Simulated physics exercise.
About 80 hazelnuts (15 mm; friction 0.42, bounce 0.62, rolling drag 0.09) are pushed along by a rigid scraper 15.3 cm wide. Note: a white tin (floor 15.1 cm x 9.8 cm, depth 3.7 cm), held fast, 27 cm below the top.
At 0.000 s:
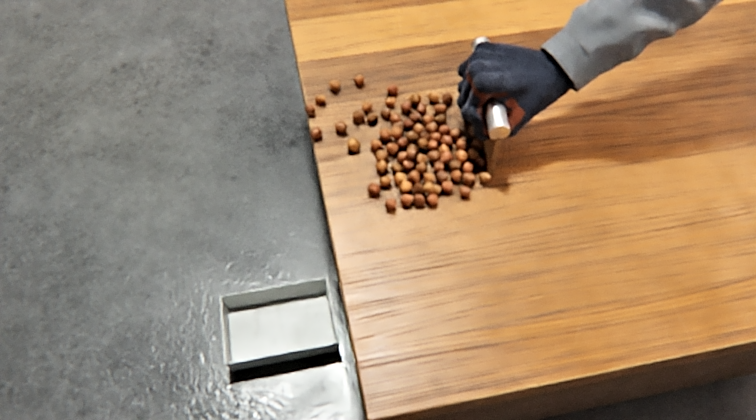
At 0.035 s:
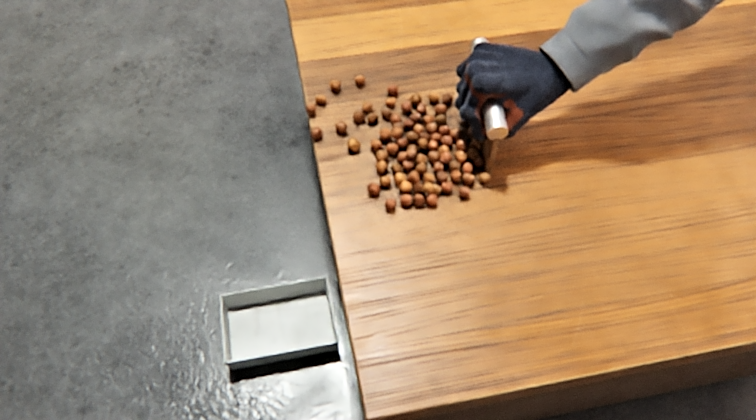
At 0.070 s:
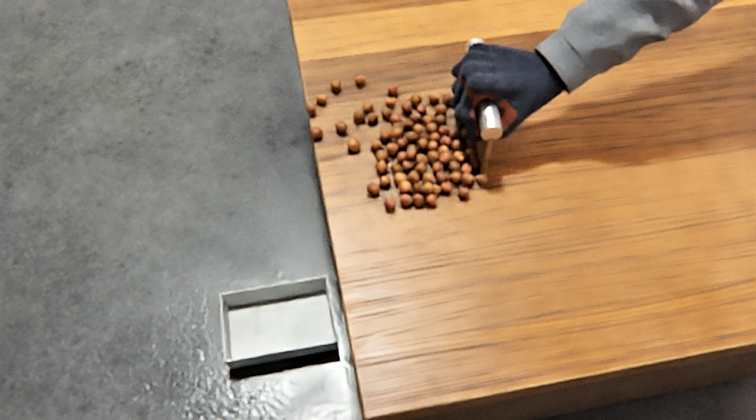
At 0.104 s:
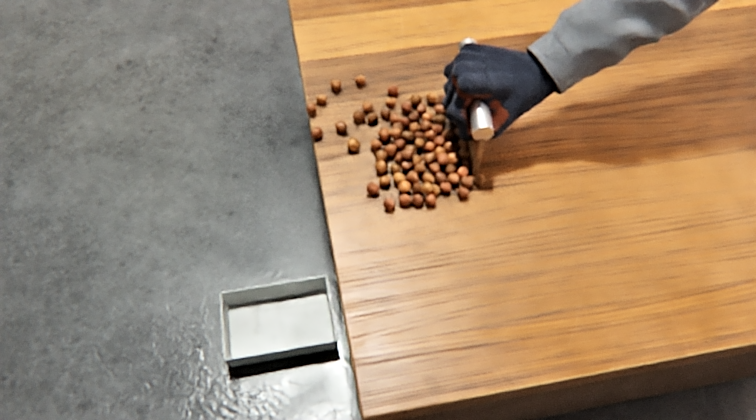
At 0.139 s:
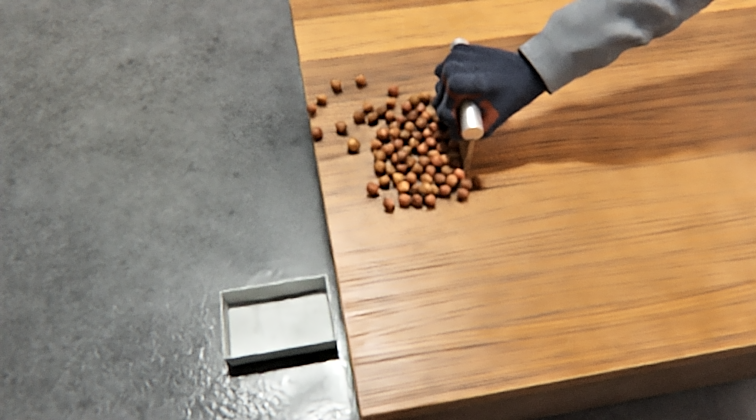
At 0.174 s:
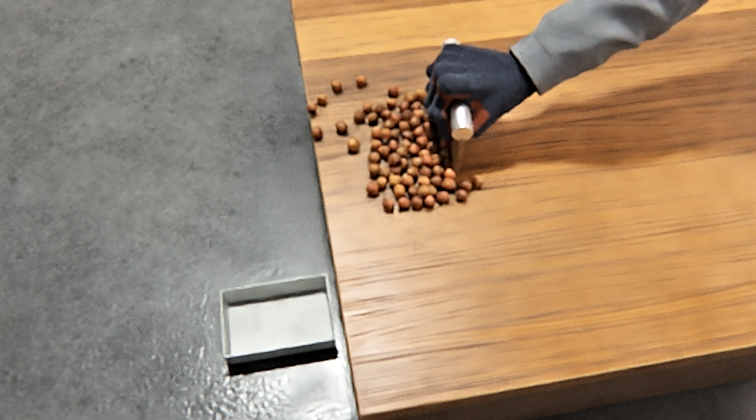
On a wooden tabletop above a grey floor, a dark-gloved hand moved a scraper left into a heap of hazelnuts, bunching them slightly closer together, while a white tin stayed still nearby.
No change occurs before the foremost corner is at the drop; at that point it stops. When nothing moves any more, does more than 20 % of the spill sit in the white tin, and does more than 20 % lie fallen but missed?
White tin: Not more; missed: More.
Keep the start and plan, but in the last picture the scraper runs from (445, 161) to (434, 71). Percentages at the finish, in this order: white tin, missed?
Final: White tin = 20%, missed = 50%.
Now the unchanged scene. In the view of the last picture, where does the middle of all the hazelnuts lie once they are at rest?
Near pixel (306, 265).
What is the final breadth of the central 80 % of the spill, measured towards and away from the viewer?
About 28 cm.
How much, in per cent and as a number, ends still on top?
Roughly 35 %.
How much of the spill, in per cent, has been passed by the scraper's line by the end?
Around 40 in a hundred.
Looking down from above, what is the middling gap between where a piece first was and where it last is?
That comes to some 18 cm.
Then, at 0.45 s, scraper 13 cm from its start, spill 21 cm wide; still on top 100 %.
After 0.72 s, scraper 20 cm from its start, spill 24 cm wide; off the edge, not caught 40 %, still on top 60 %.
After 0.95 s, scraper 21 cm from its start, spill 27 cm wide; off the edge, not caught 65 %, still on top 35 %.
In the end, at 2.4 s, white tin 0 %, fallen but missed 60 %, still on top 35 %.
